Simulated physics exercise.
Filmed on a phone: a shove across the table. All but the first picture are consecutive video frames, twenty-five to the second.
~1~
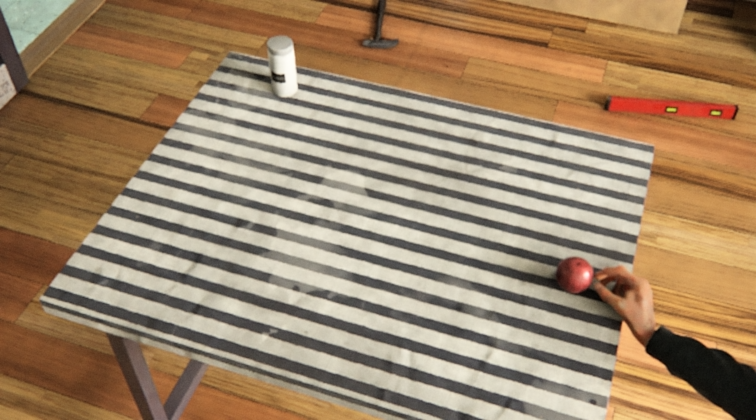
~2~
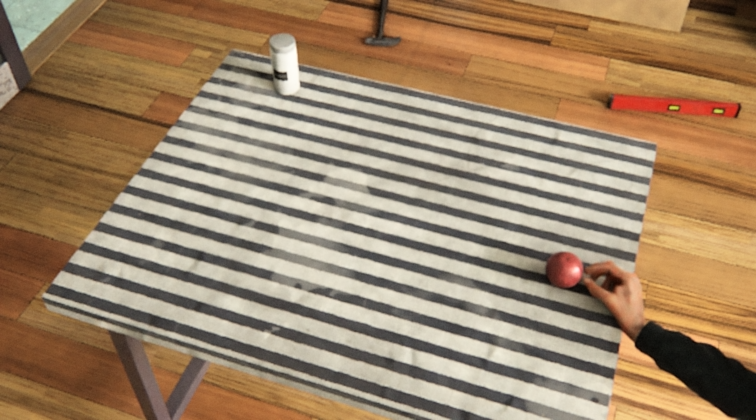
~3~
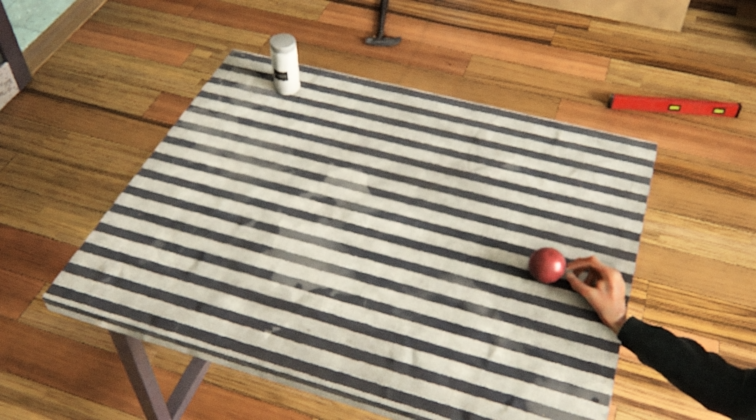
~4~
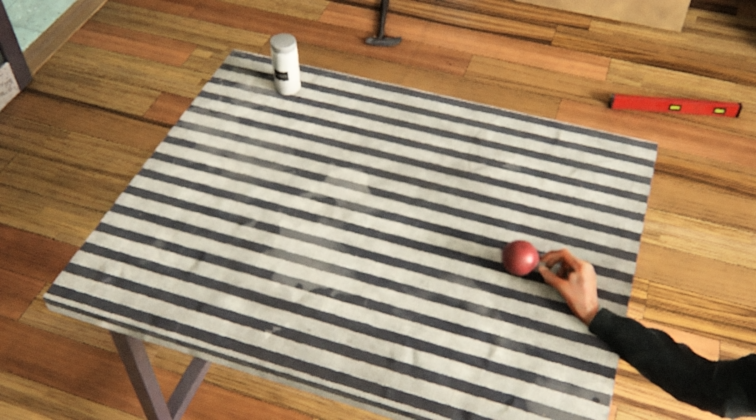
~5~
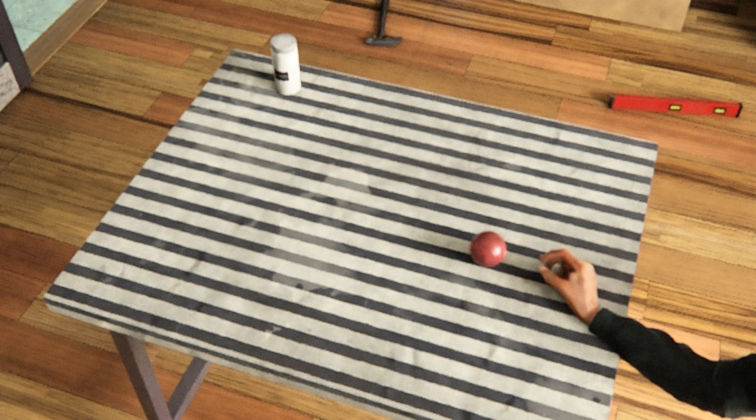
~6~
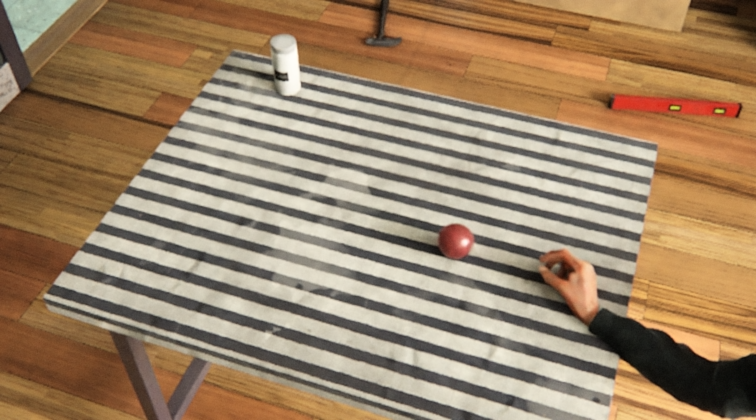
Red apple moving left across a striped tabletop as a hand pushes it from the right, then lets go and stays behind.
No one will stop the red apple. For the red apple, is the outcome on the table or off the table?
The red apple falls off the table.
Then, 0.20 s later than the last frame, red apple moved well along near (308, 202).
Then, 0.50 s later than the last frame, red apple now off the table.
Then, 0.90 s later than the last frame, things are still on the move.
When it is over, off the table, red apple.
